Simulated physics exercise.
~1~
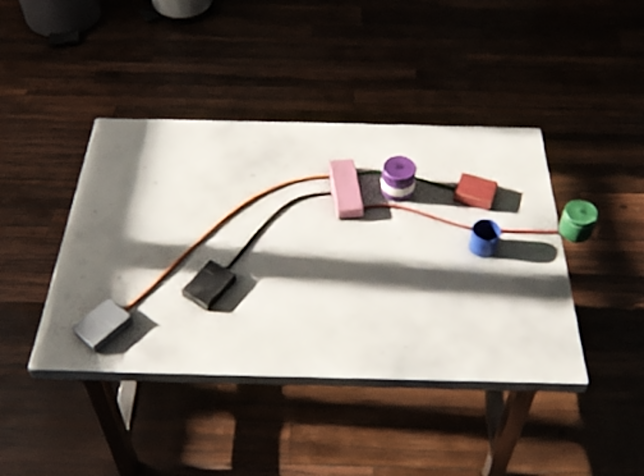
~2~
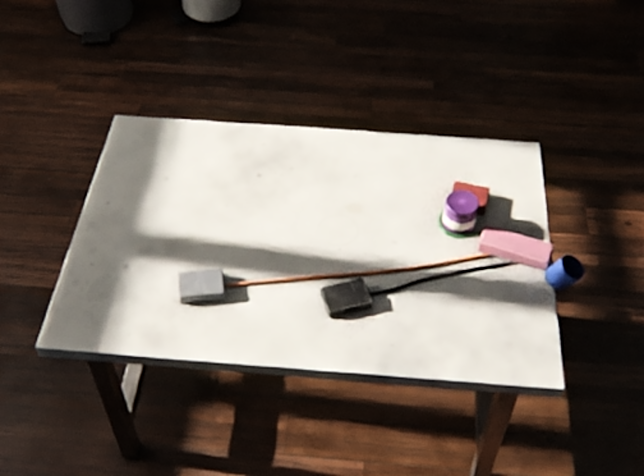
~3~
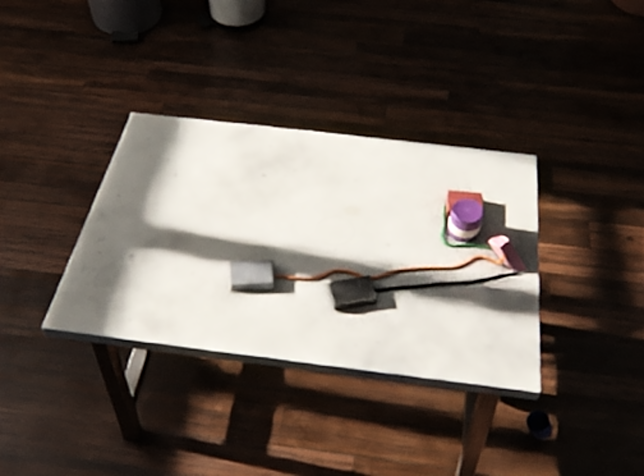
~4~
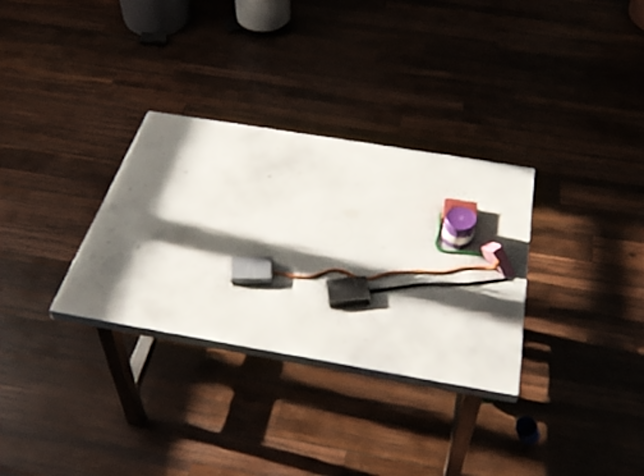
A green cylinder tipped off the right edge of a white table, dragging a cabled pink block and the grey and black boxes rightward; a blue cup fell too, while the pink block ended near the edge beside the shifted purple canister.
